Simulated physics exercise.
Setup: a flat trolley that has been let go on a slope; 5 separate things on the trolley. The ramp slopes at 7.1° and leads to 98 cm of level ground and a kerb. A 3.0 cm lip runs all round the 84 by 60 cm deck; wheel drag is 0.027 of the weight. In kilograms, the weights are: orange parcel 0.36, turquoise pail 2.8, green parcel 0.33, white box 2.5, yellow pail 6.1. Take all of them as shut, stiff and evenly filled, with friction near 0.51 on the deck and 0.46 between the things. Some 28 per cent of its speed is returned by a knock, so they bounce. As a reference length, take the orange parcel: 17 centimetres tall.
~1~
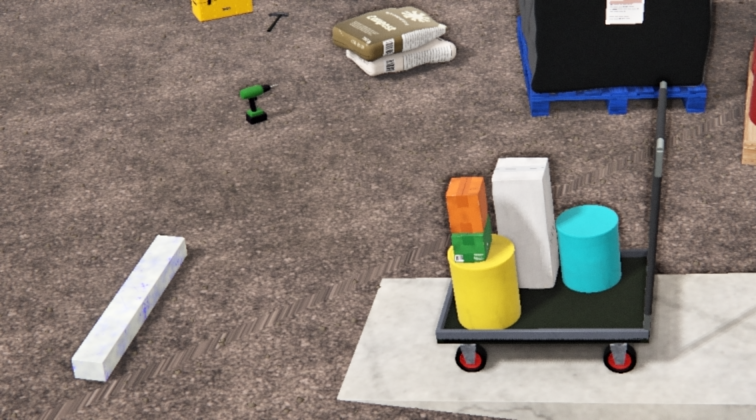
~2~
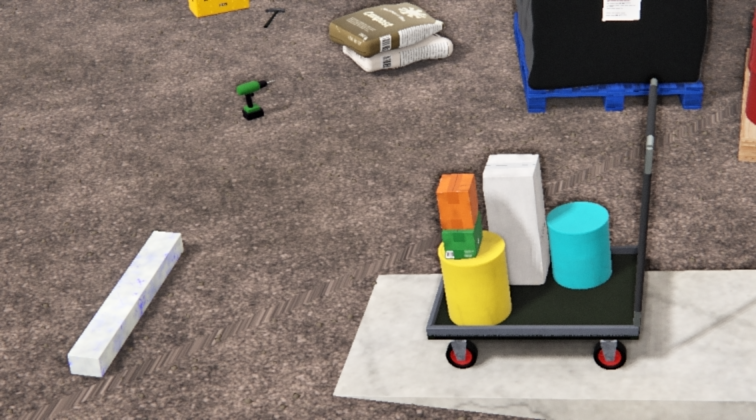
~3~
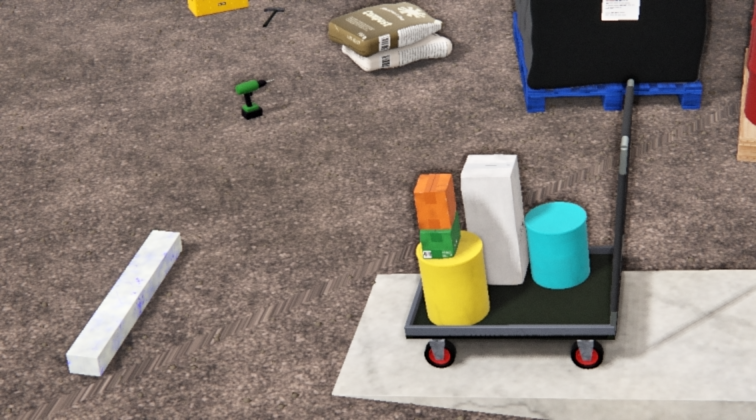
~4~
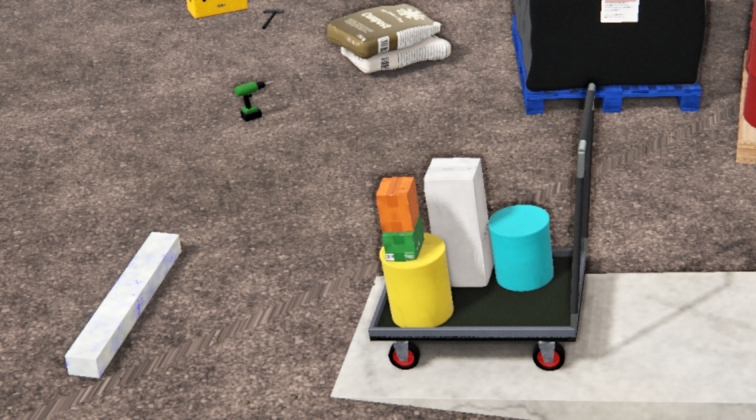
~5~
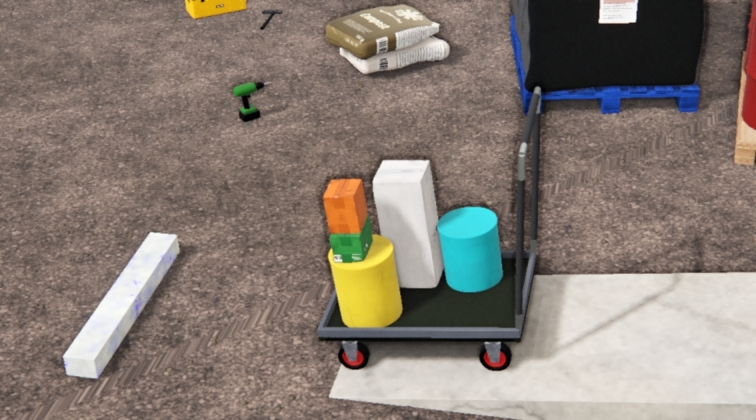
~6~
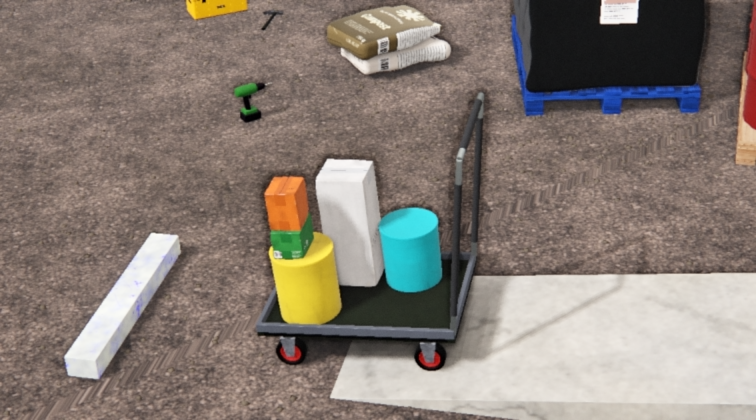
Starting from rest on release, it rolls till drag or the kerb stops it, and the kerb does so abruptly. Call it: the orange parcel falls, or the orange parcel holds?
It falls.
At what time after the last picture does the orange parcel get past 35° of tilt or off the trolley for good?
Answer: Near 0.8 s.
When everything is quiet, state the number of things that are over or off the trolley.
It comes to 2.
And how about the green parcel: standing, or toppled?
In the last frame the green parcel does not stay up.
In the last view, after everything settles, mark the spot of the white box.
Its middle comes to rest around (186, 212).
Then, 0.70 s later than the last frame, trolley at the kerb; orange parcel rocked 4° off its seat near (115, 189); white box rocked 4° off its seat; green parcel rocked 4° off its seat.
Then, 0.80 s later than the last frame, trolley at the kerb; orange parcel rocked 21° off its seat near (95, 188); green parcel rocked 21° off its seat; white box rocked 8° off its seat.
Then, 1.20 s later than the last frame, trolley at the kerb; orange parcel now off the trolley; green parcel on its side; white box rocked 15° off its seat.
Then, 1.50 s later than the last frame, trolley at the kerb; green parcel now off the trolley; turquoise pail 9 cm from its spot; white box 7 cm from its spot.
When it is over, off the trolley and tipped over, orange parcel and green parcel; the other 3 within 10 cm of the start. End places, in pixels of the last picture, orange parcel near (58, 309).
